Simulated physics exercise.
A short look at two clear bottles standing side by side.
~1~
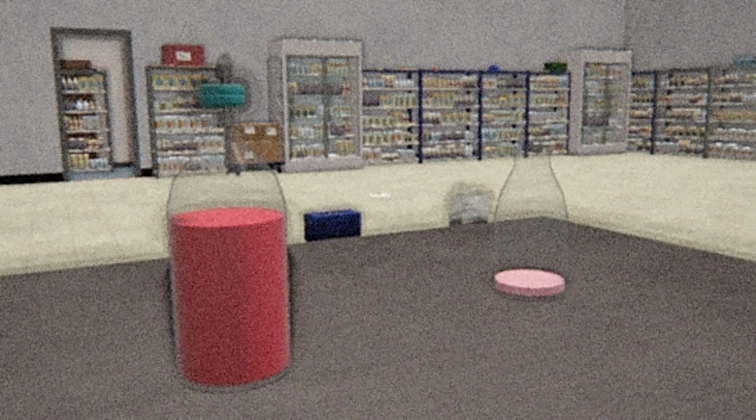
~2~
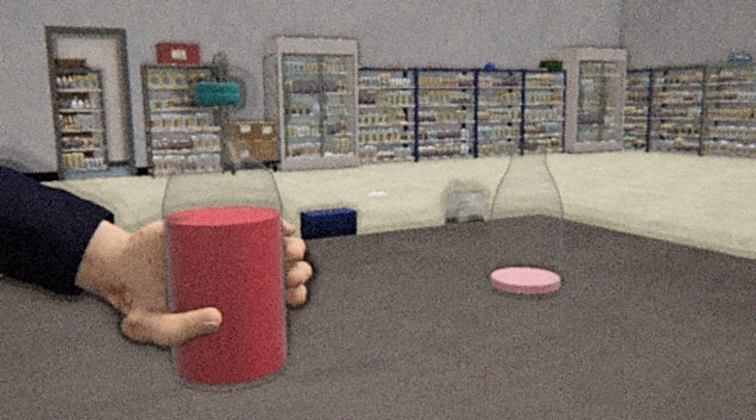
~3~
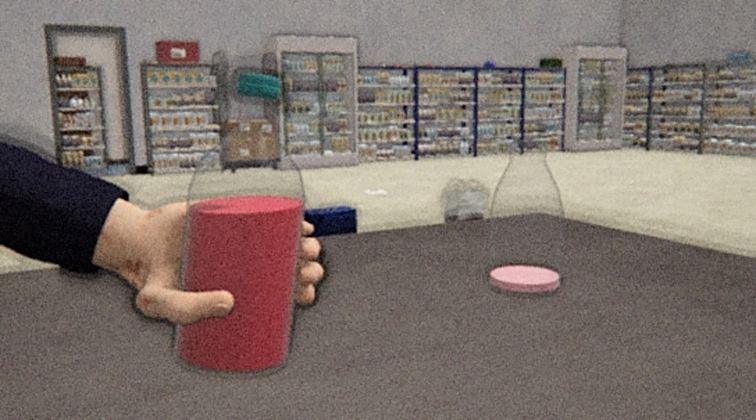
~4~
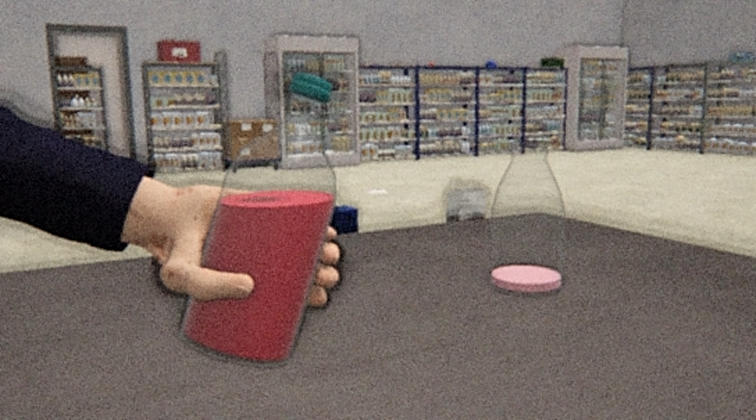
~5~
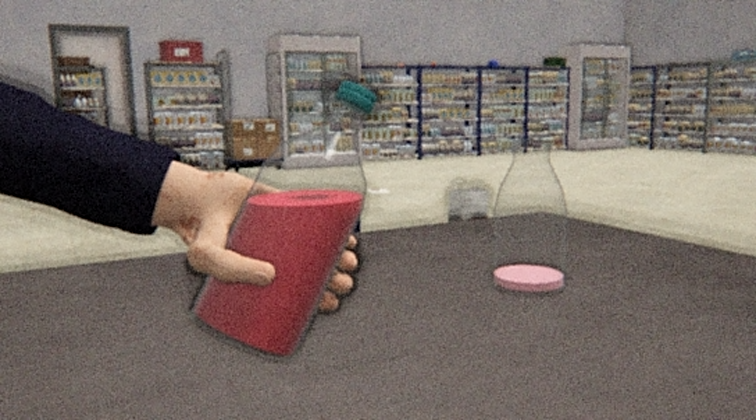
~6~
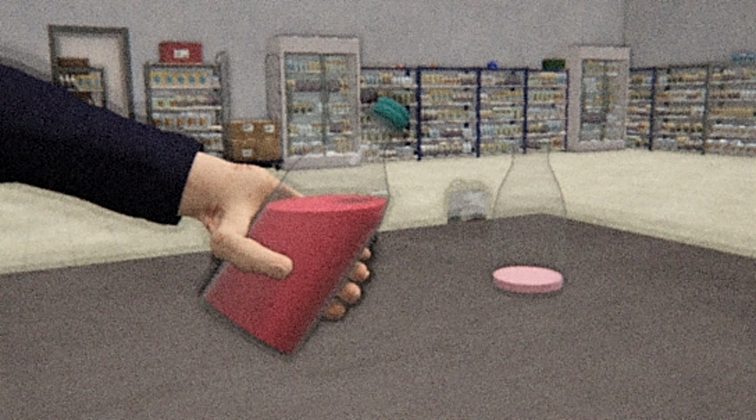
The clip shows two clear bottles on a dark table, the left one capped and holding red liquid, the right one open and nearly empty. A hand grips the left bottle, moves it rightward and tilts it to the right.
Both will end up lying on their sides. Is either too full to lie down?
The left bottle holds it all; the right bottle holds it all.
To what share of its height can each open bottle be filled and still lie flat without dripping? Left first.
Roughly 26 per cent, then 18 per cent.
A moment on, the left bottle is nearly down; left bottle, all still inside.
Further on, the left bottle lies flat; left bottle, all still inside.
When it is over, both lie flat; left bottle, all still inside; right bottle, all still inside.
